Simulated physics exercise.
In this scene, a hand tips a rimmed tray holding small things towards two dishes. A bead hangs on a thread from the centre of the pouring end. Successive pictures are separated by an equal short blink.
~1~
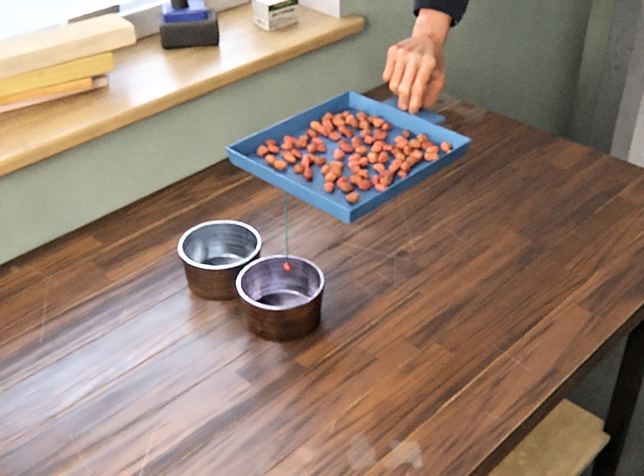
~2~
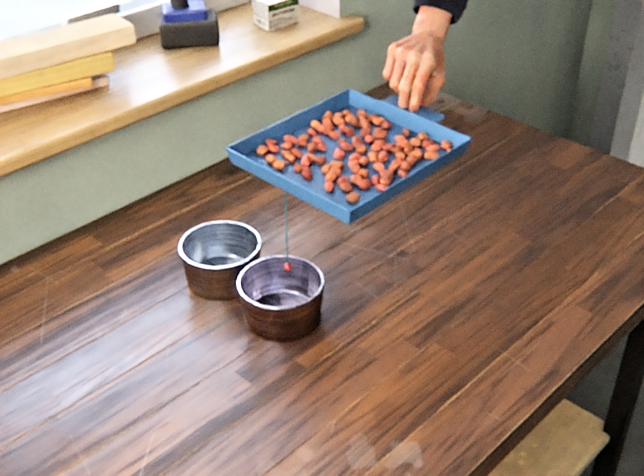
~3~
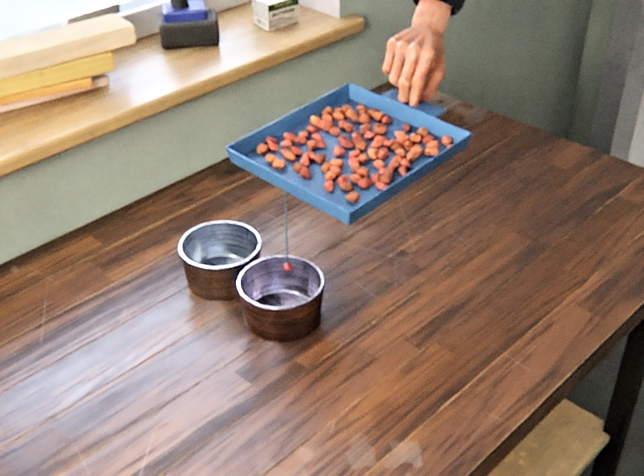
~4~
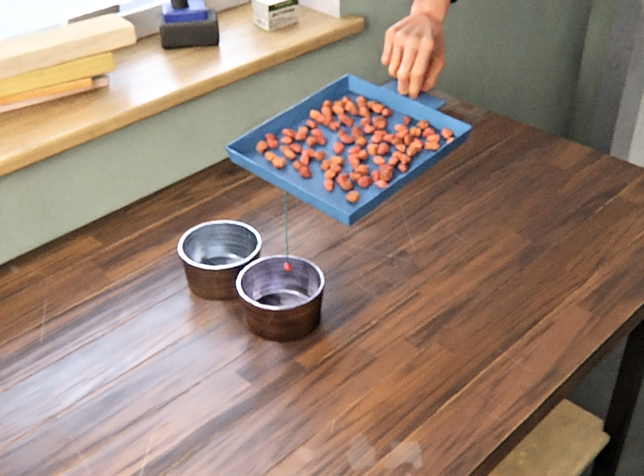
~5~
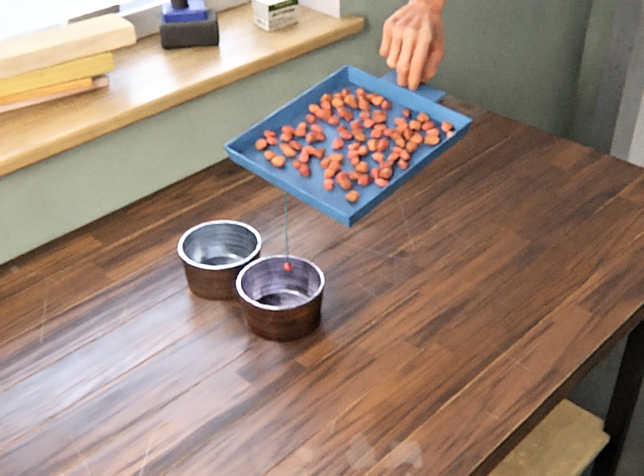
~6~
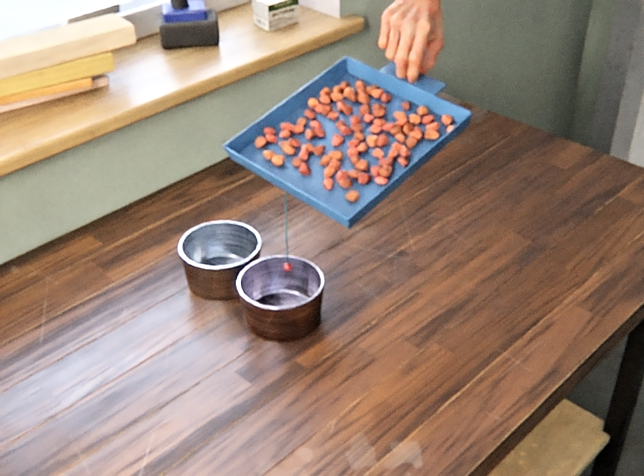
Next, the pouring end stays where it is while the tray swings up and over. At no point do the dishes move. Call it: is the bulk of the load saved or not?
The bulk is not saved.
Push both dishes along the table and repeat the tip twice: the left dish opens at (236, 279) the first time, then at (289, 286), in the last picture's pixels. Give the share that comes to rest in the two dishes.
Near 90 % and 60 %.
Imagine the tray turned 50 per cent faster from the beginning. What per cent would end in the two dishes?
I'd put it near 20 per cent.
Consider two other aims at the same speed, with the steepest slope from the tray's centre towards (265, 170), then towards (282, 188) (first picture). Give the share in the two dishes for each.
I'd say roughly 80 percent with the first slope, 40 percent with the other.
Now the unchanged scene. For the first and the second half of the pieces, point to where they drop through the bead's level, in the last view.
First around (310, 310), afterwards around (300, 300).
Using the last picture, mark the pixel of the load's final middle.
Roughly pixel (306, 362).
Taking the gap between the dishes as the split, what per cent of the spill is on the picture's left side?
Close to 30 %.
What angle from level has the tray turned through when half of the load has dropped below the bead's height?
The angle is around 100°.
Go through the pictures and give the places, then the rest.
In the first frame, corners of the pouring end at (231, 148) and (350, 208), level; middle of the load at (358, 148), bits of crushed brick; left dish at (191, 275); right dish at (251, 315); bead on its thread at (288, 267).
In the second frame, corners of the pouring end at (231, 147) and (349, 208), level; middle of the load at (358, 147).
In the third frame, corners of the pouring end at (230, 147) and (349, 209), tipped barely, lowest at the right corner; middle of the load at (357, 143).
In the fourth frame, corners of the pouring end at (230, 146) and (349, 211), tipped a little, lowest at the right corner; middle of the load at (357, 138).
In the fifth frame, corners of the pouring end at (229, 146) and (348, 213), tipped a little, lowest at the right corner; middle of the load at (357, 134).
In the sixth frame, corners of the pouring end at (228, 145) and (348, 215), tipped a little, lowest at the right corner; middle of the load at (356, 129); left dish at (191, 275); right dish at (251, 315).
Soon after the last picture, tray tipped steeply; all on the tray.
A little later, tray tipped right over; about two thirds on the tray; about a quarter outside both; a small part in the air.
Later still, tray tipped past a quarter turn; about a quarter in the right dish; most outside both.
At rest, tray tipped past a quarter turn; about a quarter in the right dish; none in the left dish; most outside both.
